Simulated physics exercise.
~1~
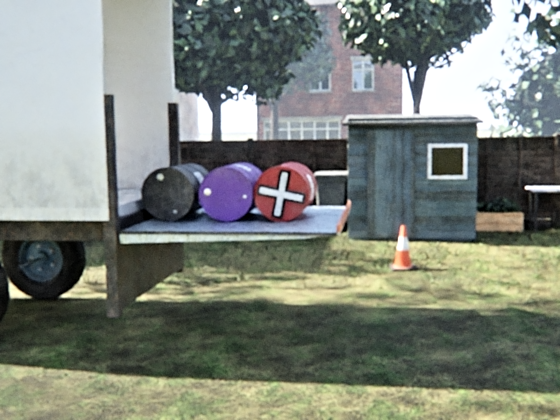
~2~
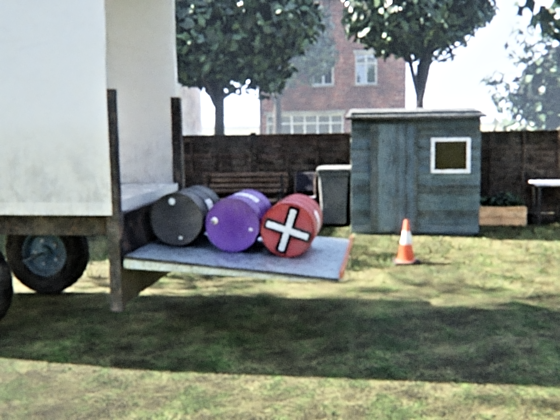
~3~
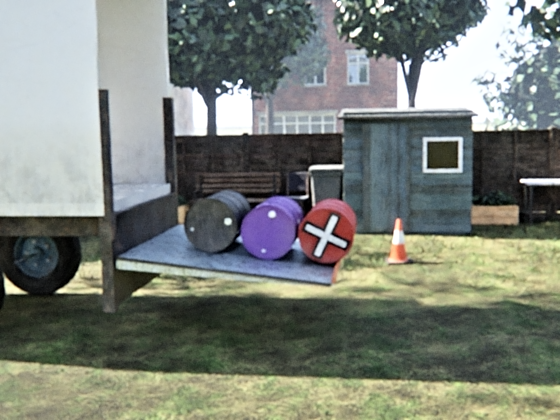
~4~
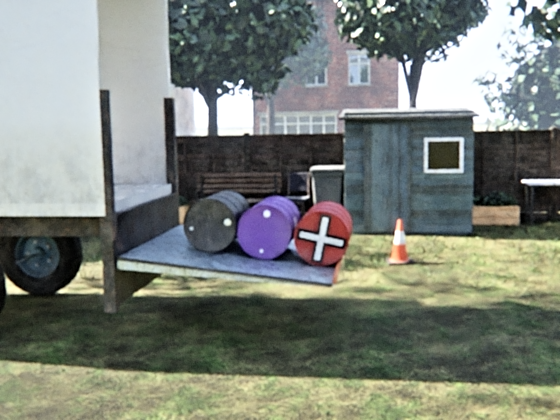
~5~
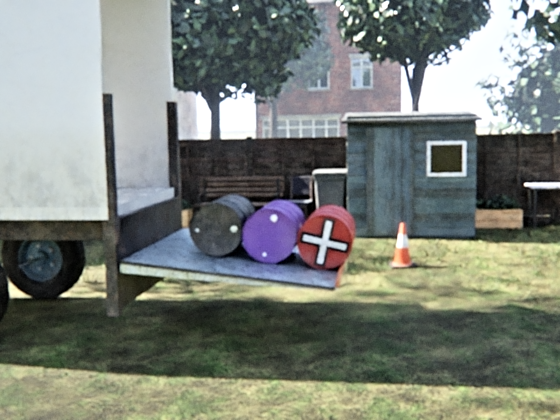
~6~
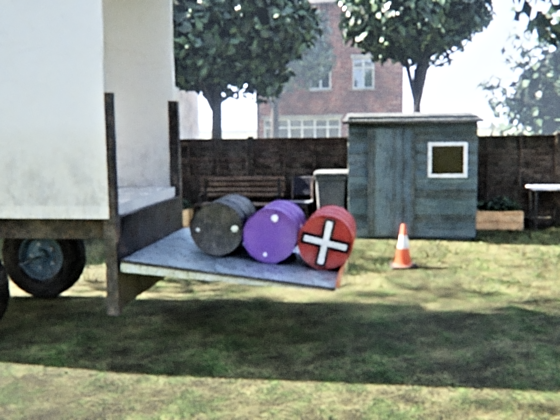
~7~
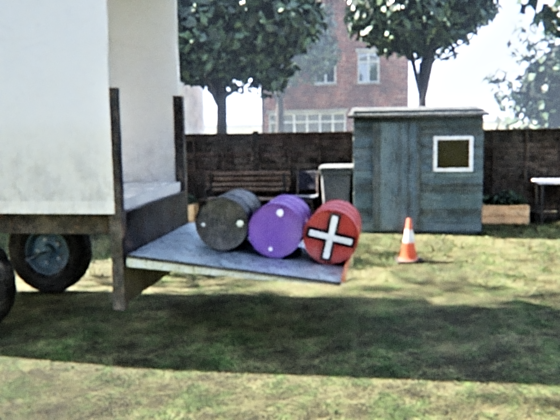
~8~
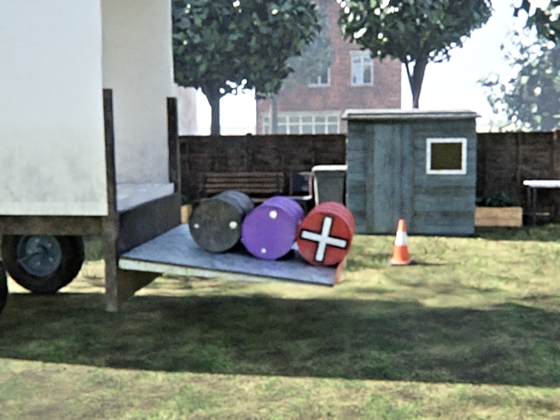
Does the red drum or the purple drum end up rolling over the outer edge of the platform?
No, neither goes over. The red drum is held back near the outer edge, and the purple one stays on the platform beside it.
We see dark grey, purple and red drums lying on a lift platform behind a parked van body. The platform tips down to the right, the drums roll toward its outer edge, and they settle side by side, the red one with the white cross stopping near the edge.
